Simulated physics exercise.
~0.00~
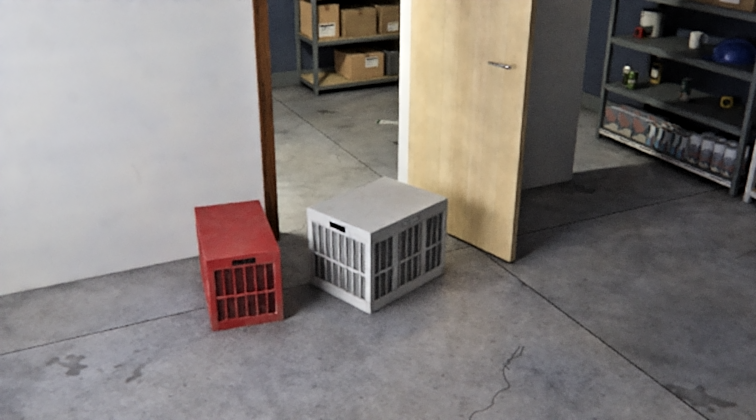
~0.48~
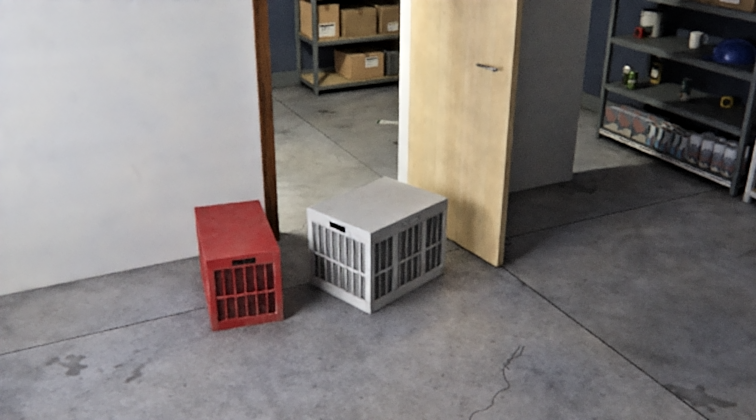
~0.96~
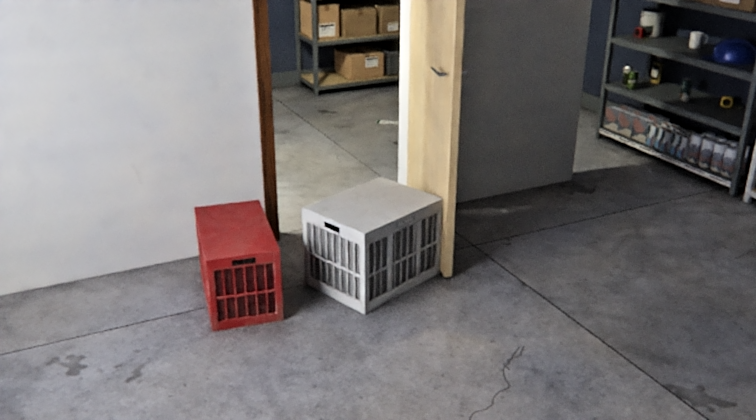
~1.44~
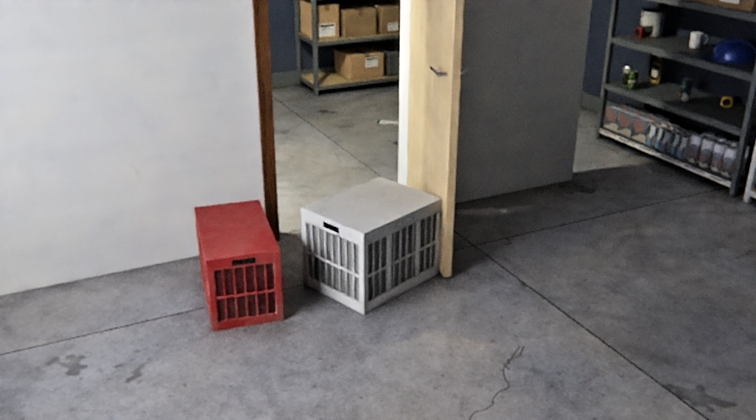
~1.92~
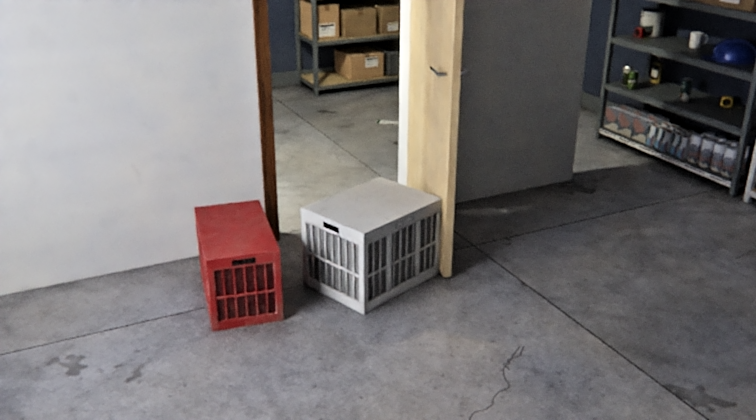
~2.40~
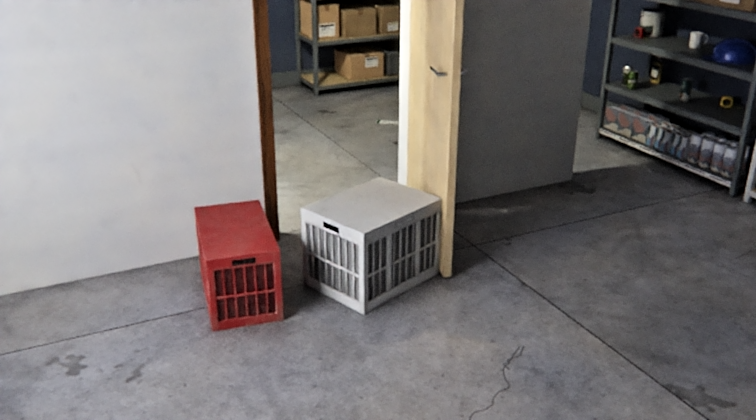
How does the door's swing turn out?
The door stops short of closing and stays open, resting up against the grey crate.
